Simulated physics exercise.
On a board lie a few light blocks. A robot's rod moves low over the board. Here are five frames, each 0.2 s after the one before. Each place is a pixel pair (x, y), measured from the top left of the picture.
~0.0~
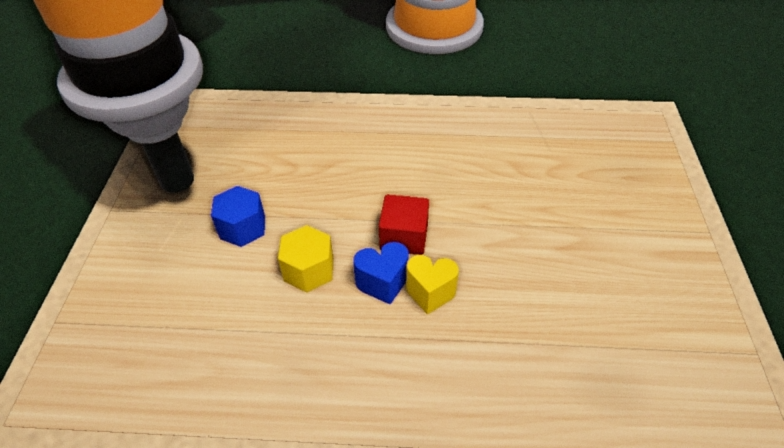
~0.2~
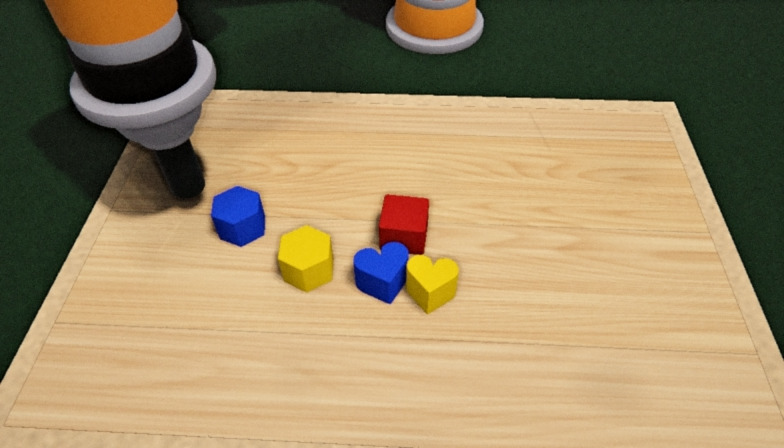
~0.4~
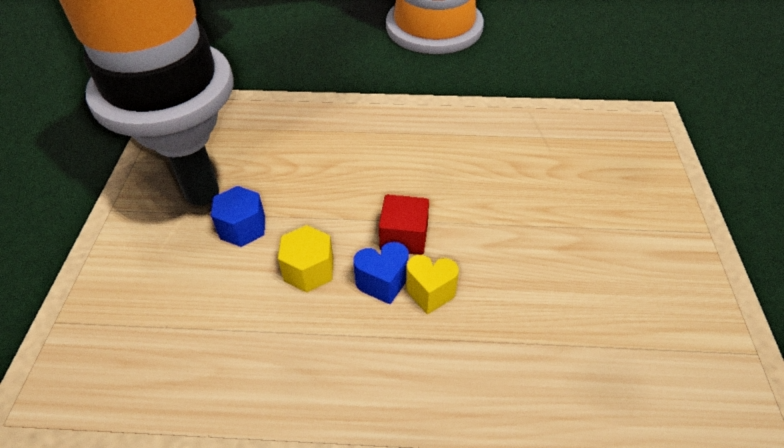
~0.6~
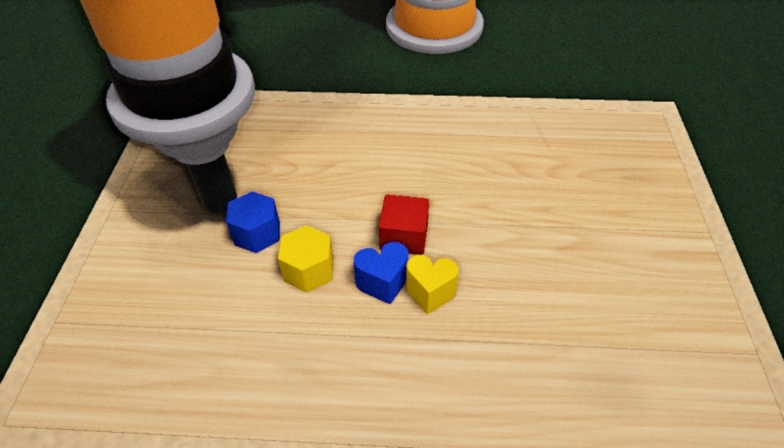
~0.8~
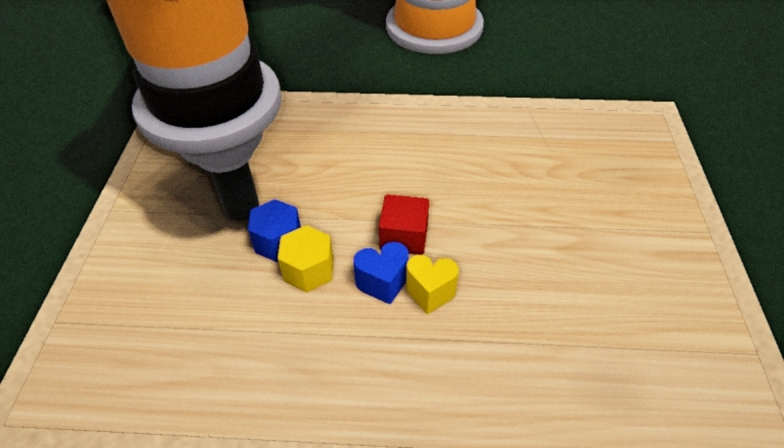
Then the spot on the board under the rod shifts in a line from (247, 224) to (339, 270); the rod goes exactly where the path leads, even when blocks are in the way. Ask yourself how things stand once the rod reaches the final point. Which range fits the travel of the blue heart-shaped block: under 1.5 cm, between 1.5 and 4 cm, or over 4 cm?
From 1.5 to 4 cm.
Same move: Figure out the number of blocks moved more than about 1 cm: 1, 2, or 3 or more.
Blocks moved: Three or more.
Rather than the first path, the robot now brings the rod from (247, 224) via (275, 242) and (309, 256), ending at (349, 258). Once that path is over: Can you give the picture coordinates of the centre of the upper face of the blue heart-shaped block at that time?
I predict (409, 274).
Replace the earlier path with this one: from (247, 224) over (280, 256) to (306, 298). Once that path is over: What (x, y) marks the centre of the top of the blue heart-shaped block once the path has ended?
The middle of the upper face of the blue heart-shaped block will lie at about (411, 270) in the picture.
On the path given first. One third of the way, rod at (274, 225); blue hexagonal block at (304, 236); yellow hexagonal block at (333, 268); blue heart-shaped block at (389, 261), turned 15° anticlockwise.
Two thirds of the way, rod at (305, 240); blue hexagonal block at (333, 258), turned 20° clockwise; yellow hexagonal block at (352, 298), turned 20° clockwise; blue heart-shaped block at (399, 268), turned 55° anticlockwise; yellow heart-shaped block at (445, 269), turned 25° clockwise.
At the end, rod at (337, 256); blue hexagonal block at (360, 279), turned 40° clockwise; yellow hexagonal block at (365, 325), turned 35° clockwise; blue heart-shaped block at (408, 274), turned 80° anticlockwise; yellow heart-shaped block at (454, 267), turned 25° clockwise.
